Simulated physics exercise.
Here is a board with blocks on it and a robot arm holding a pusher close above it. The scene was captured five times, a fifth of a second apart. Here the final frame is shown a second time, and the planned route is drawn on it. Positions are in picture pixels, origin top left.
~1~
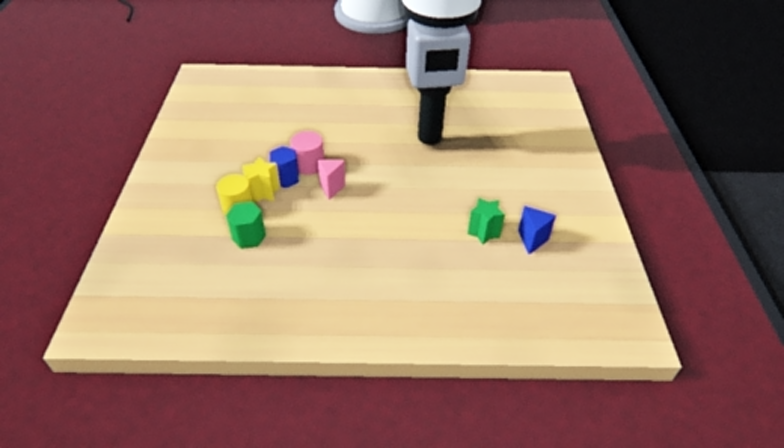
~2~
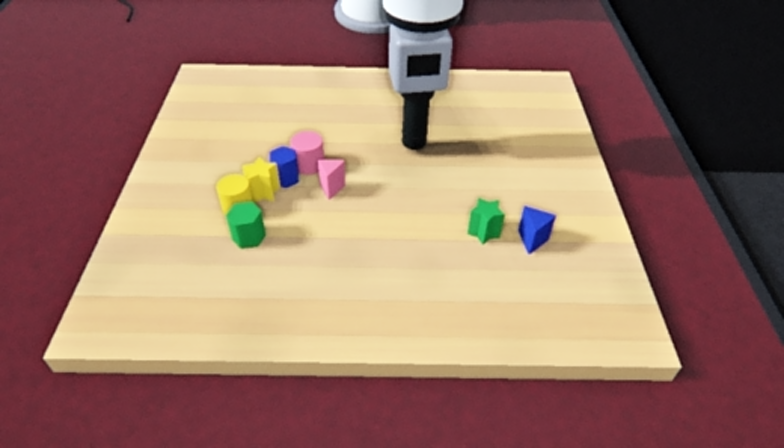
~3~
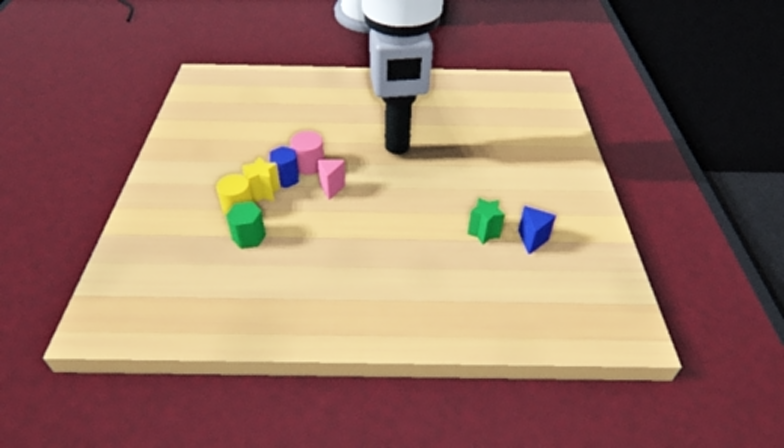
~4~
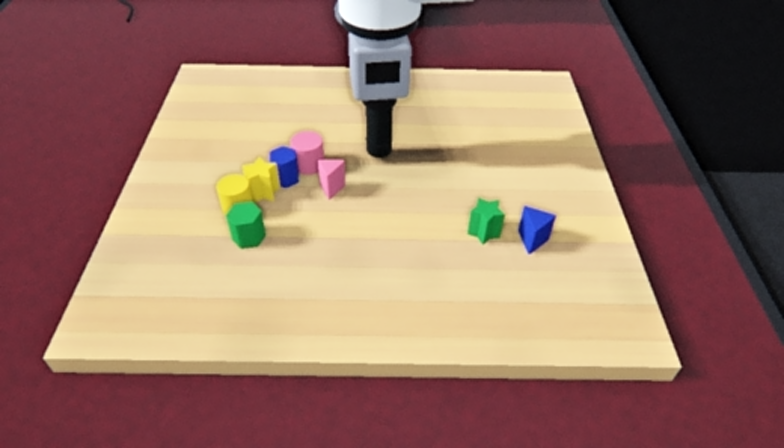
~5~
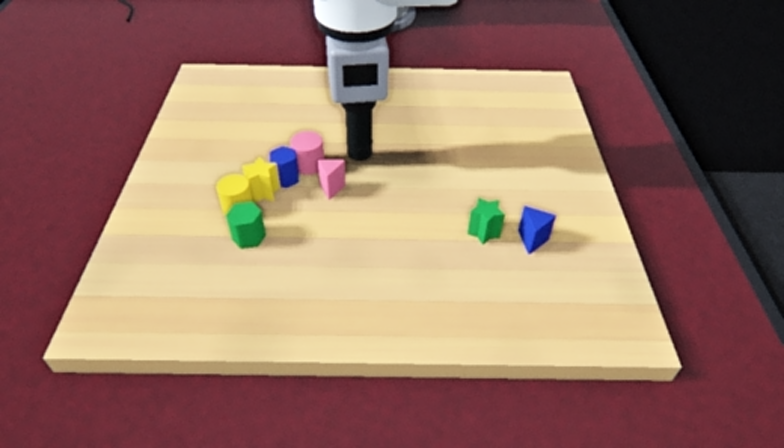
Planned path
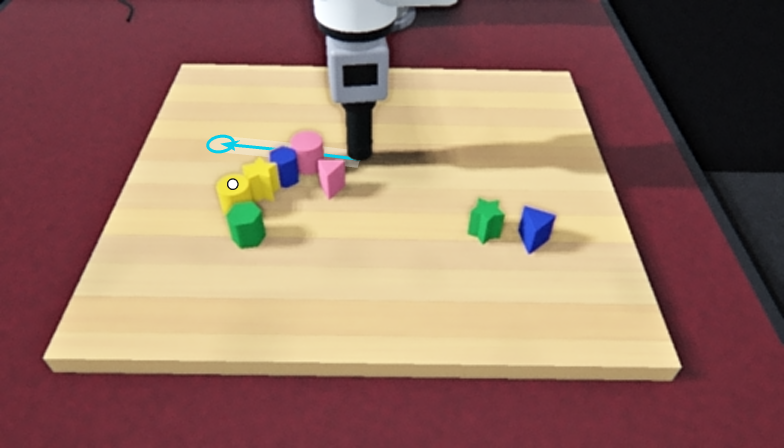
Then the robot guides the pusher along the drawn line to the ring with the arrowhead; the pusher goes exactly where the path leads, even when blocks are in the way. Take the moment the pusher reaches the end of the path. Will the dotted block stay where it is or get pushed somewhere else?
Moved.
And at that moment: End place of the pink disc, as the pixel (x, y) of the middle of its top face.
My prediction: (271, 144).
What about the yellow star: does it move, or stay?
It shifts.
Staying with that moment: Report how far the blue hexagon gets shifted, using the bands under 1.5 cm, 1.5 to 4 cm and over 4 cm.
Between 1.5 and 4 cm.
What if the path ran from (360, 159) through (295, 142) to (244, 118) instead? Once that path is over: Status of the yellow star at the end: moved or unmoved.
The block you're asking about stays where it is.
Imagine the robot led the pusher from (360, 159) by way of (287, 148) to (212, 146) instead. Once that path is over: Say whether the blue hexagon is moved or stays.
The push reaches it.
The line goes straight from (360, 159) to (221, 144); the dot is on the yellow disc.
What follows on the original path. One third of the way, pusher at (311, 147); yellow disc at (225, 188); yellow star at (255, 173), turned 15° clockwise; blue hexagon at (275, 161), turned 15° anticlockwise; pink disc at (287, 142).
Two thirds of the way, pusher at (265, 142); yellow disc at (223, 189); yellow star at (253, 175), turned 20° clockwise; blue hexagon at (274, 163), turned 15° anticlockwise; pink disc at (271, 144).
At the end, pusher at (219, 138); yellow disc at (223, 189); yellow star at (253, 175), turned 20° clockwise; blue hexagon at (274, 163), turned 15° anticlockwise; pink disc at (271, 144).
